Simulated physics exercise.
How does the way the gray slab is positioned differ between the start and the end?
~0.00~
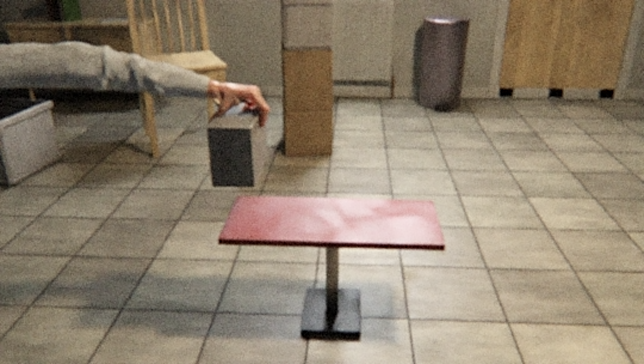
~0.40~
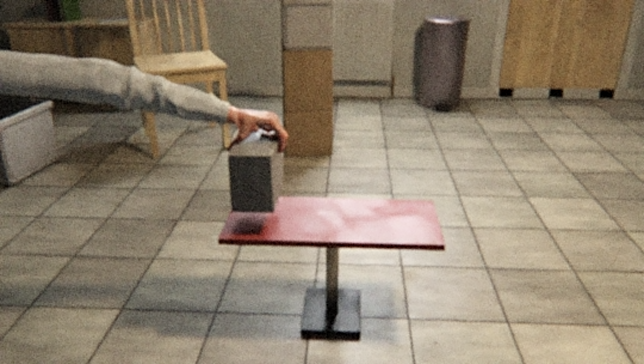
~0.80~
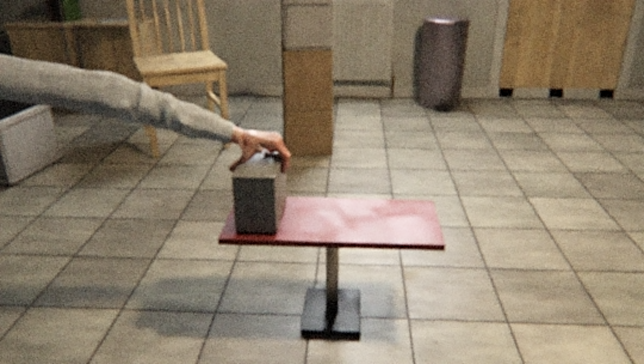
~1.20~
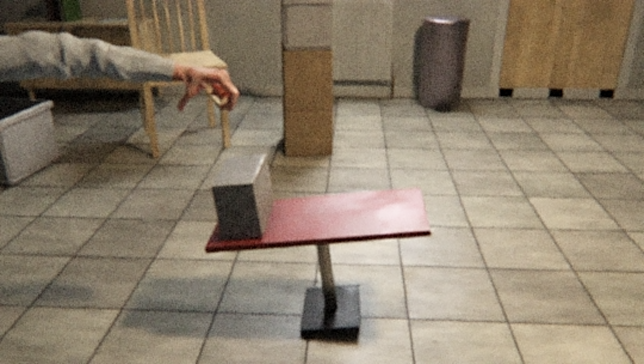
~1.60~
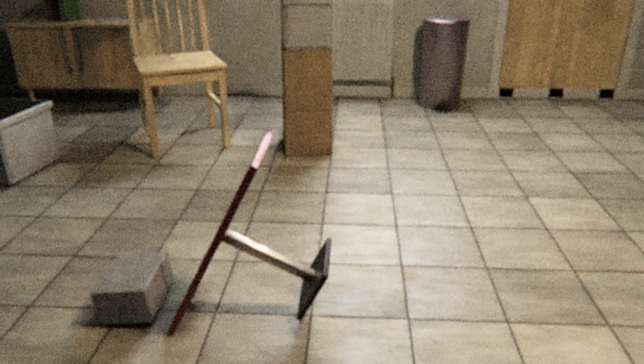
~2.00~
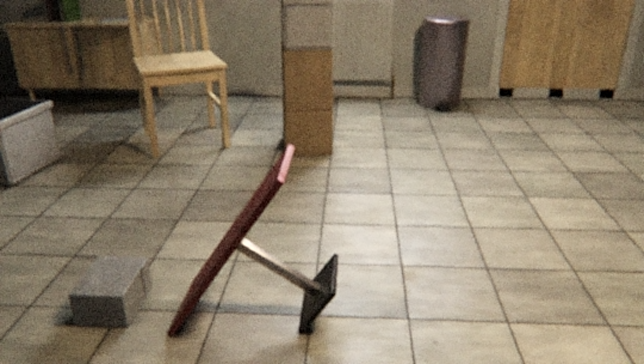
At the start the slab is upright in the hand, and at the end it lies on its side on the tiled floor.
